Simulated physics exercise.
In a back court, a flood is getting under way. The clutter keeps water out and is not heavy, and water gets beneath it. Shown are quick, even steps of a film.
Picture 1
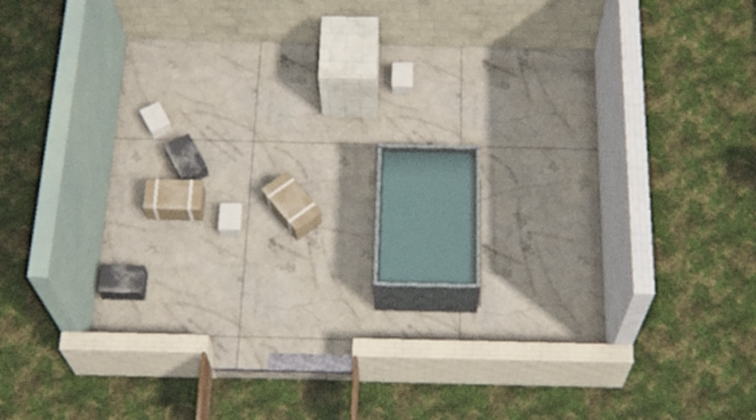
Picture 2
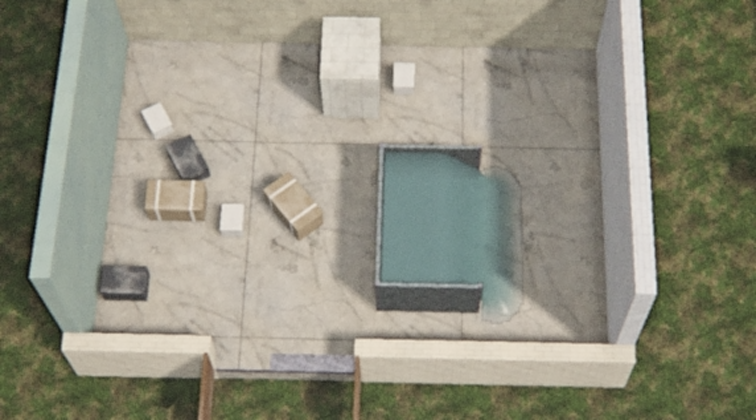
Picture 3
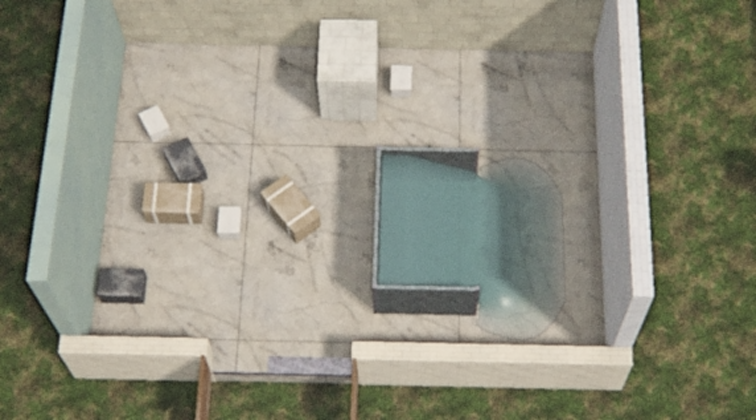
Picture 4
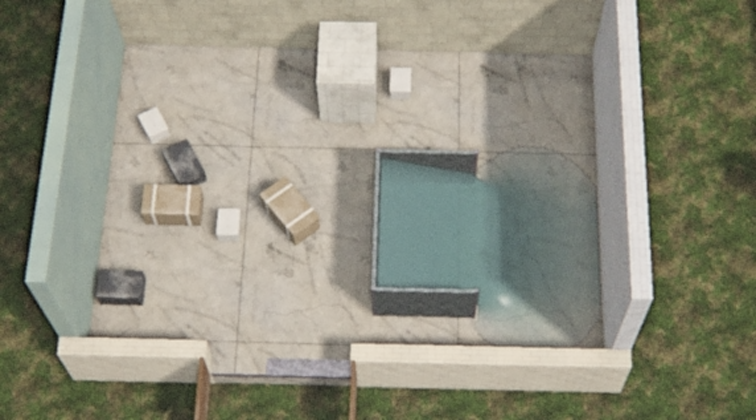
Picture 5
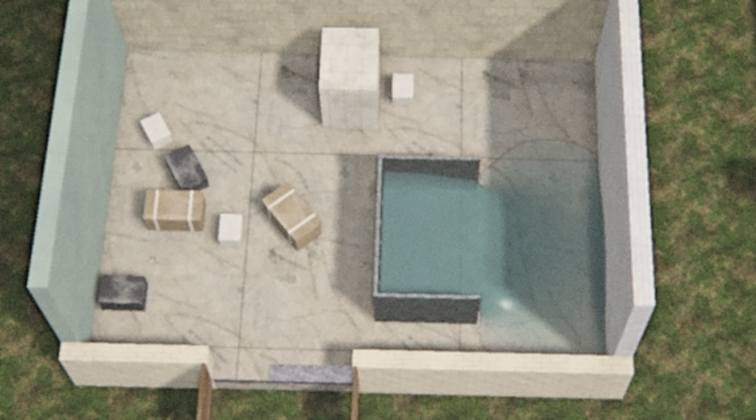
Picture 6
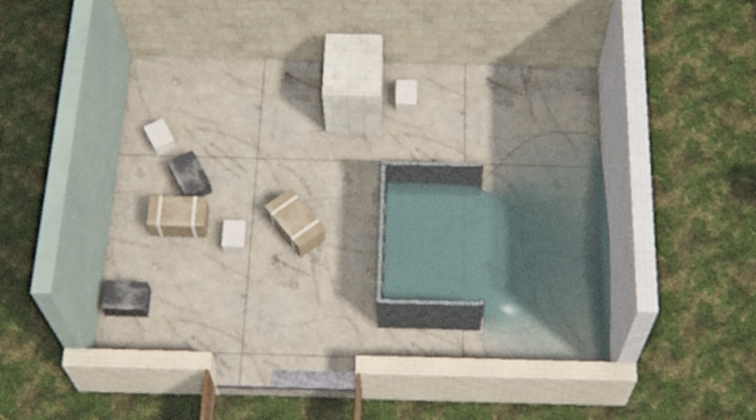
A rectangular tank of blue-green water stands right of centre in a walled, paved court with grass outside, seen from high above. A tall white block stands behind it, and two tan strapped boxes, two dark cases and small white boxes lie mostly to the left. The tank's right side opens and water pours out, spreading to the right wall, while the boxes stay put and the view shifts slightly.
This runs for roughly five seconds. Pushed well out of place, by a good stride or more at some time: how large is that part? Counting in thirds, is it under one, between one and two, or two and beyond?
The portion moved well away stays in the lowest third.
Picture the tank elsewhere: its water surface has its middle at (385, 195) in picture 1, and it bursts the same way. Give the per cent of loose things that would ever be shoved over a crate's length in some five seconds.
By my count it is some 10 %.
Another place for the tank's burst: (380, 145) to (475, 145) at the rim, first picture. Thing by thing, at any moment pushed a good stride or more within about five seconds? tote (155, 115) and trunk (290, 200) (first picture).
In the order given: Travelled that far, stayed within that.
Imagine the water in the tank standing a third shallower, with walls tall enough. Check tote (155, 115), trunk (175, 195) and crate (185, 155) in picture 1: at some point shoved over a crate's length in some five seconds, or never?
First: Falls short; second: Falls short; third: Falls short.
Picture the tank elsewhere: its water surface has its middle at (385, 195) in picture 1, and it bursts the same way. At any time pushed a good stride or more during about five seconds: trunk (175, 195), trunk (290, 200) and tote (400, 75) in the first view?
Short of it, short of it, covered the distance.
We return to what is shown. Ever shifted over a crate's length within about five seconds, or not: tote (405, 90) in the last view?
I'd say it travels that far.
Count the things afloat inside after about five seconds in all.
Tally at that point: 1.
A moment on, 0 of 7 are well off their spots; 0 afloat.
Next, 0 of 7 are well off their spots; 0 afloat.
Later, 1 of 7 are well off their spots; 0 afloat.
In the end, 1 of 7 are well off their spots, and 1 have been at some point; 1 afloat.
